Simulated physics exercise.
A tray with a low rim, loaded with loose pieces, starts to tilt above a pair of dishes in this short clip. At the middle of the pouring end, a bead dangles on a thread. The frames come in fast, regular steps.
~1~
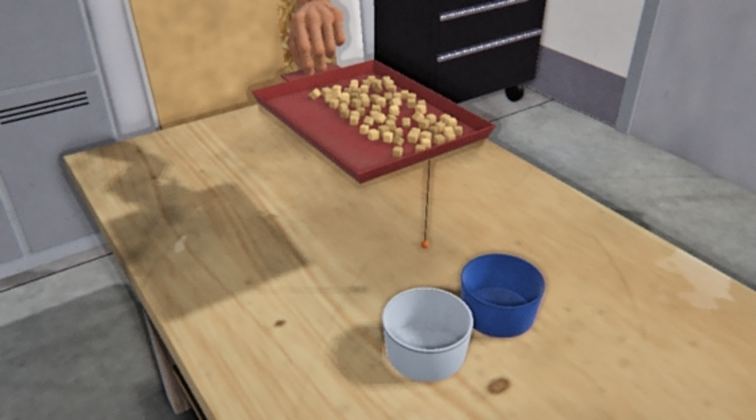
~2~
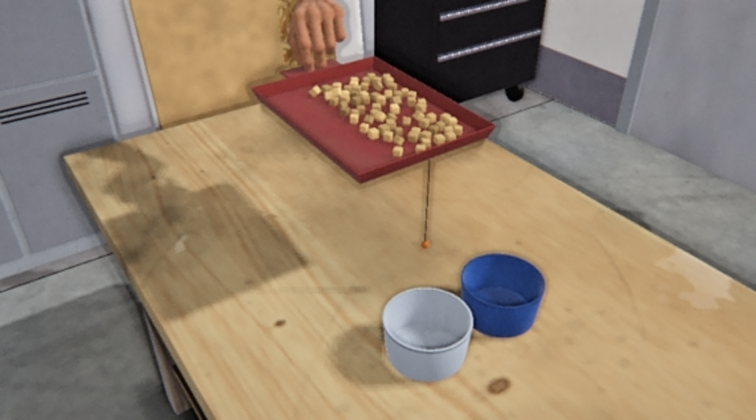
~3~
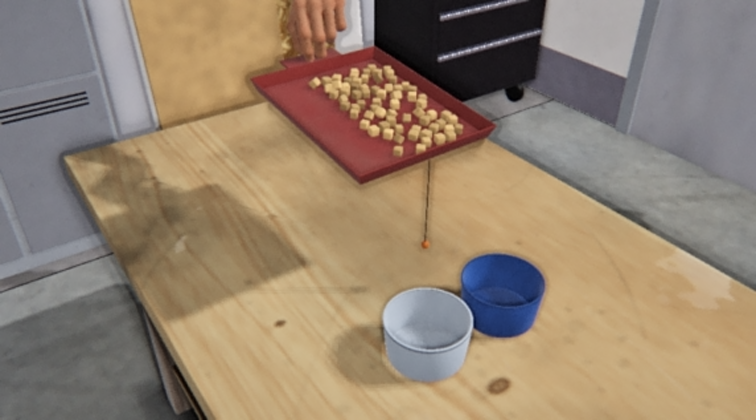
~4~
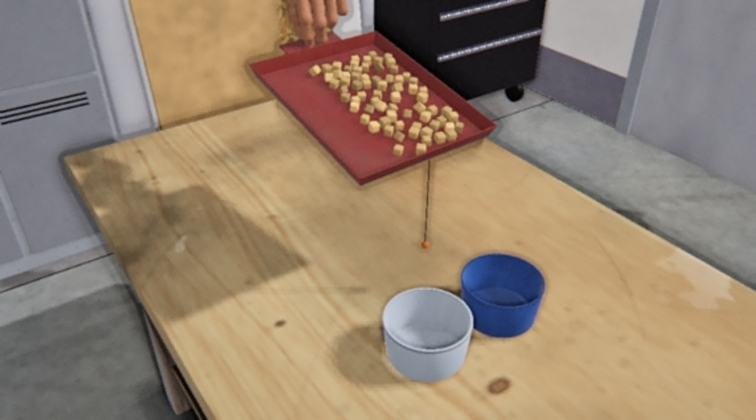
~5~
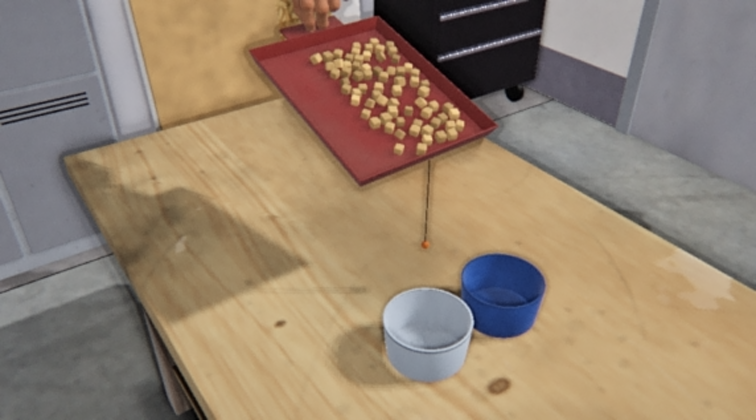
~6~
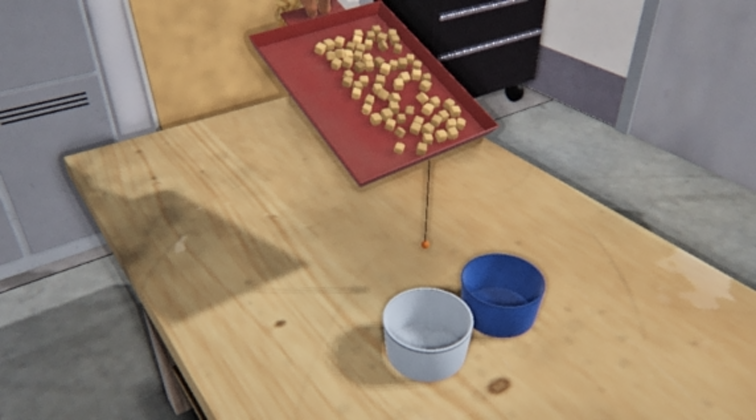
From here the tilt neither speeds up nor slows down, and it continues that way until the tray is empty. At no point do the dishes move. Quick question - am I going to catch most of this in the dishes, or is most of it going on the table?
You'll catch only a minority of it; most goes on the table.
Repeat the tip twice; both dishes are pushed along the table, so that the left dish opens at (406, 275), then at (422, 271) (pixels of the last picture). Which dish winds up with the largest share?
For the two places in order: The leftward one, the leftward one.
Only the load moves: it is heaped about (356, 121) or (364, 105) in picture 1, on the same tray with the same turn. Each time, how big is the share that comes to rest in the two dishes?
In order, about 50 and 40 in a hundred.
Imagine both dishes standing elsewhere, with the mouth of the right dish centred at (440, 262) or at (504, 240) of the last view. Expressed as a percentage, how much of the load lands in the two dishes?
You'd get 60 in a hundred first and 50 in a hundred after that.
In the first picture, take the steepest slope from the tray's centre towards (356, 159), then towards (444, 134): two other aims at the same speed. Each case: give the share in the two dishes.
The first try would leave around 0 per cent there, the second around 10 per cent.
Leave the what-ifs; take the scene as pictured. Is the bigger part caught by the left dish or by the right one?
The one to the right.
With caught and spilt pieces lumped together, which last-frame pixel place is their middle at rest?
I'd put the middle somewhere around (418, 316).
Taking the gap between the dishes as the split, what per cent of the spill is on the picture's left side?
90 %, roughly.
Soon after the last picture, tray tipped steeply; nearly all on the tray; a stray few in the air.
A little later, tray tipped past a quarter turn; about a third on the tray; a small part in the left dish; a stray few in the right dish; about a quarter outside both; about a third in the air.
Later still, tray tipped past a quarter turn; a small part in the left dish; about a quarter in the right dish; about two thirds outside both.
At rest, tray tipped past a quarter turn; a small part in the left dish; about a quarter in the right dish; about two thirds outside both.
